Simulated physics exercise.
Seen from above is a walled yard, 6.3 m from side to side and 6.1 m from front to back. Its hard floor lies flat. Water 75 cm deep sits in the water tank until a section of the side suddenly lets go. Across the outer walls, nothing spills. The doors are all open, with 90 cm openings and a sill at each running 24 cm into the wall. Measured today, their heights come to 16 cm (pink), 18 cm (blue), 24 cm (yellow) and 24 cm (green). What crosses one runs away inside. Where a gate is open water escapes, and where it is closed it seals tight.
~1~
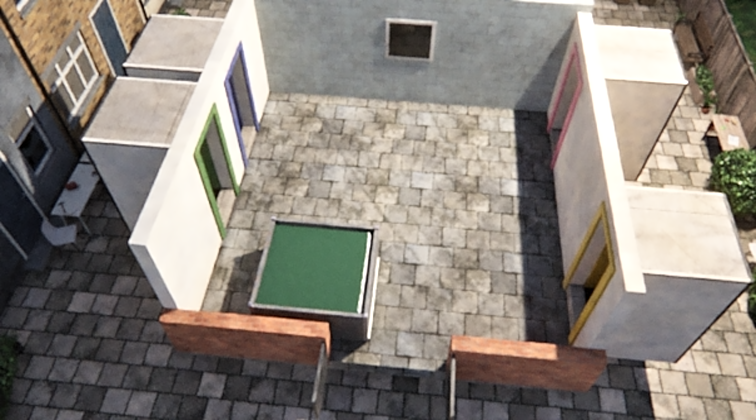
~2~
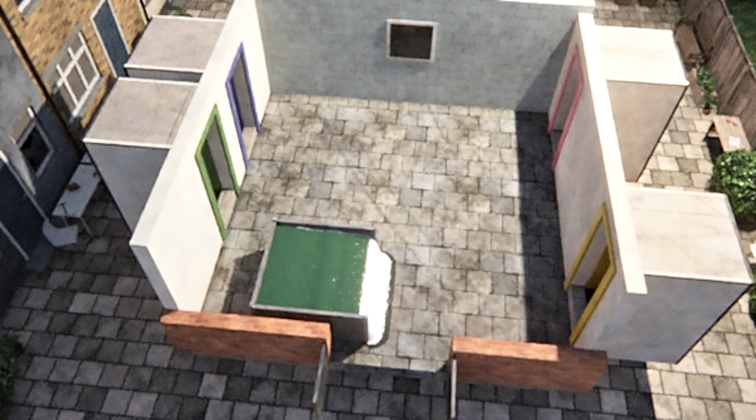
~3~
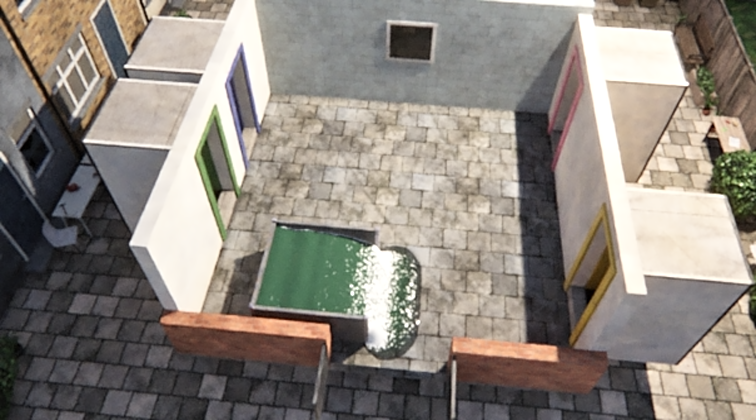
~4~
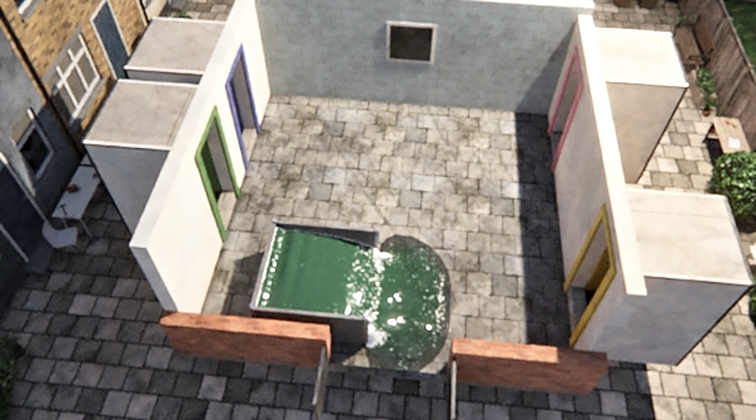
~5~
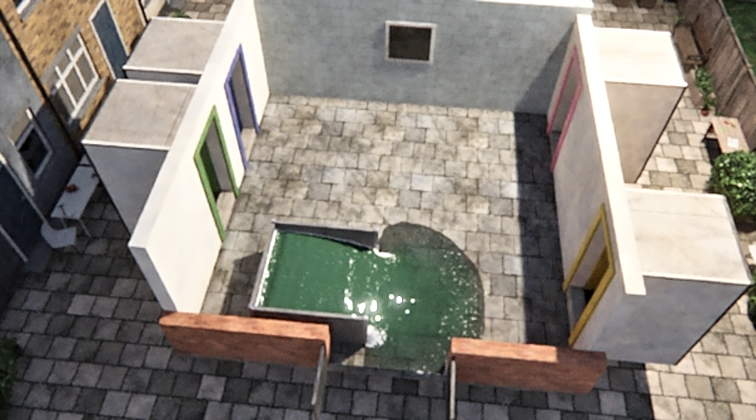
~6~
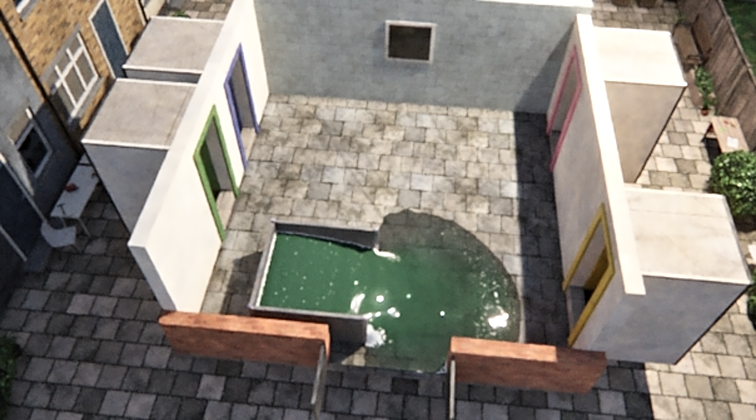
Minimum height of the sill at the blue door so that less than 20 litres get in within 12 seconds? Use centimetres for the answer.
Roughly 6.5 cm.
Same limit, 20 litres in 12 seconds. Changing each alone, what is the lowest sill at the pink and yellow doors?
You'd want some 8.5 cm at pink and some 30 cm at yellow.
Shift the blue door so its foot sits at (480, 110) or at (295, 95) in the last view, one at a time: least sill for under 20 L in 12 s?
Around 13.0 and 8.0 cm respectively.
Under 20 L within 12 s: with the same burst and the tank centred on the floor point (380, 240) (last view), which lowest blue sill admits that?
At least some 6.0 centimetres tall.
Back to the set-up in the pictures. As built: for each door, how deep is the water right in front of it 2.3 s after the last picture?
Depths in cm: Pink 9, blue 0, yellow 25, green 0.
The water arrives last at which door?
Coming last is the green one.
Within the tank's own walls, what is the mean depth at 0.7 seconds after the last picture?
It averages close to 31 centimetres.
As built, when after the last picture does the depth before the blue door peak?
Peak time: About 7.5 s.
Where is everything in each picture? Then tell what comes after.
The first picture shows still water, 75 cm deep, in the water tank at (317, 267); the blue door at (243, 112) is dry.
In the second picture, the gap is at (371, 289), the front 0.3 m out at a hidden place; the back of the water tank holds 75 cm.
In the third picture, the front is at a hidden place, 0.7 m from the gap at (371, 290); 1.4 m2 of floor is wet, 74 cm left at the back.
In the fourth picture, the front is at (443, 330), 1.3 m from the gap at (371, 292); 2.8 m2 of floor is wet, 68 cm left at the back.
In the fifth picture, the gap is at (370, 292), the front 1.9 m out at (478, 333); the back of the water tank holds 64 cm.
In the sixth picture, water pours out at (369, 292) and has run 2.5 m, to (516, 317); about 7 cm deep outside, 62 cm at the back; the blue door at (243, 114), 4.4 m from the gap, is still 3.7 m from the nearest water.
Then, 0.7 s after the last picture water covers 30 % of the floor, deepest (46 cm) near (563, 361); it has not reached the blue door.
Then, 2.3 s after the last picture water covers 40 % of the floor, deepest (26 cm) near (507, 366); it has not reached the blue door.
Then, 11.3 s after the last picture water covers 95 % of the floor, deepest (12 cm) near (192, 335); 7 cm at the blue door, 0 litres in over its 18 cm sill.
At the blue door as built, the water peaked near 10 cm, 7.5 s after the last picture.
With a sill of 6 cm, 27 litres would have come in within the 12 s; with 8 cm, 8 litres. So under 20 litres takes about 6.5 cm.
